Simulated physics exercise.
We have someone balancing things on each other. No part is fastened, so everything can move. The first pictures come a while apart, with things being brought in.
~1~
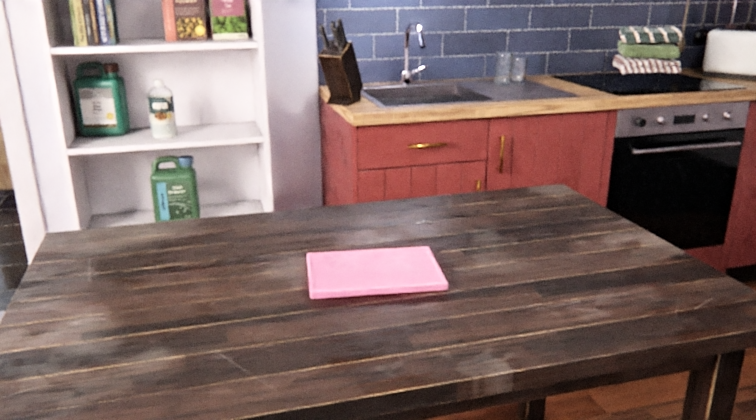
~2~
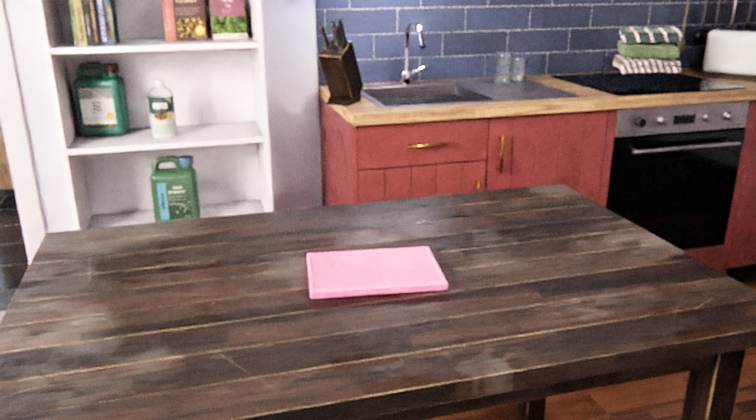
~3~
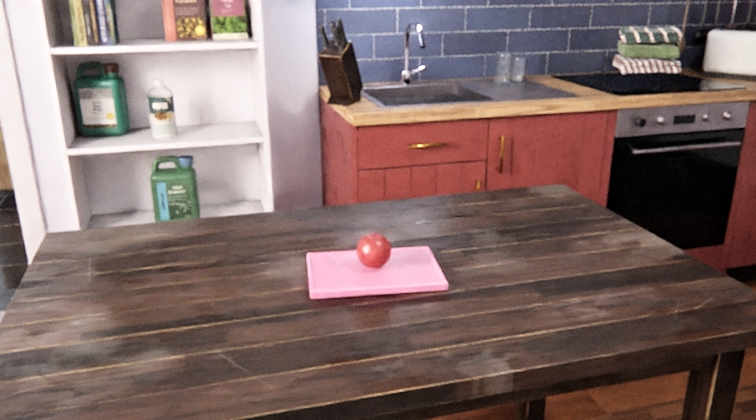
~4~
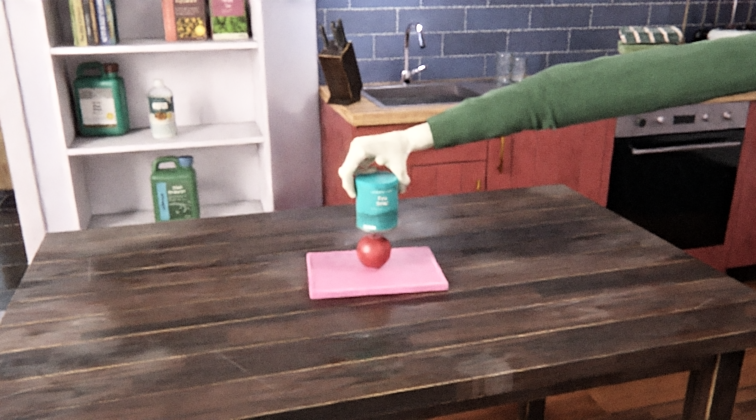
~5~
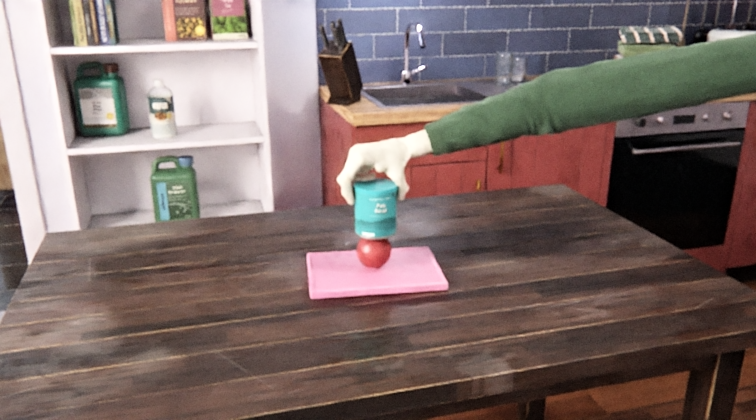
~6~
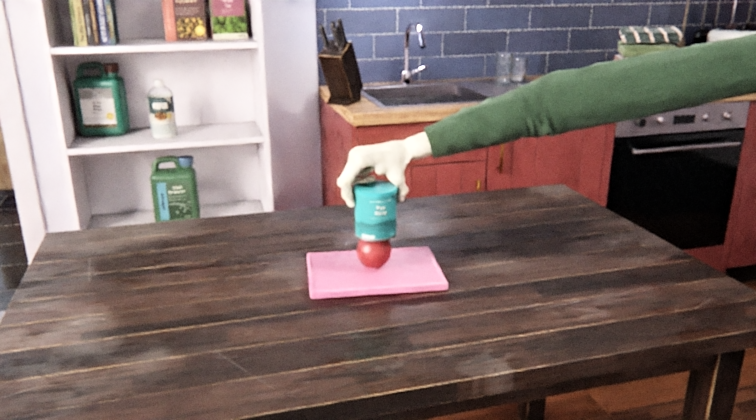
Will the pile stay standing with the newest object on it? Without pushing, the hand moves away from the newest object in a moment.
No.
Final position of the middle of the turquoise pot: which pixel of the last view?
End position in the final view: Approximately (485, 239).
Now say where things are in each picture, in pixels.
In the first frame, the last thing is not in view yet; pink tray (374, 271).
In the second frame, the last thing is not in view yet; pink tray (374, 271).
In the third frame, the last thing is not in view yet; pink tray (374, 271).
In the fourth frame, still above its spot; turquoise pot (377, 201); pink tray (374, 271).
In the fifth frame, set down, still held; turquoise pot (376, 208); pink tray (374, 271).
In the sixth frame, set down, still held; turquoise pot (376, 211); pink tray (374, 271).
Then, 0.50 s on from there, turquoise pot now fallen.
Then, 0.70 s on from there, things are still on the move.
In the end, fallen, turquoise pot; the other 2 unmoved. At the end, from the last picture's camera, turquoise pot near (485, 239). The pile loses its balance.
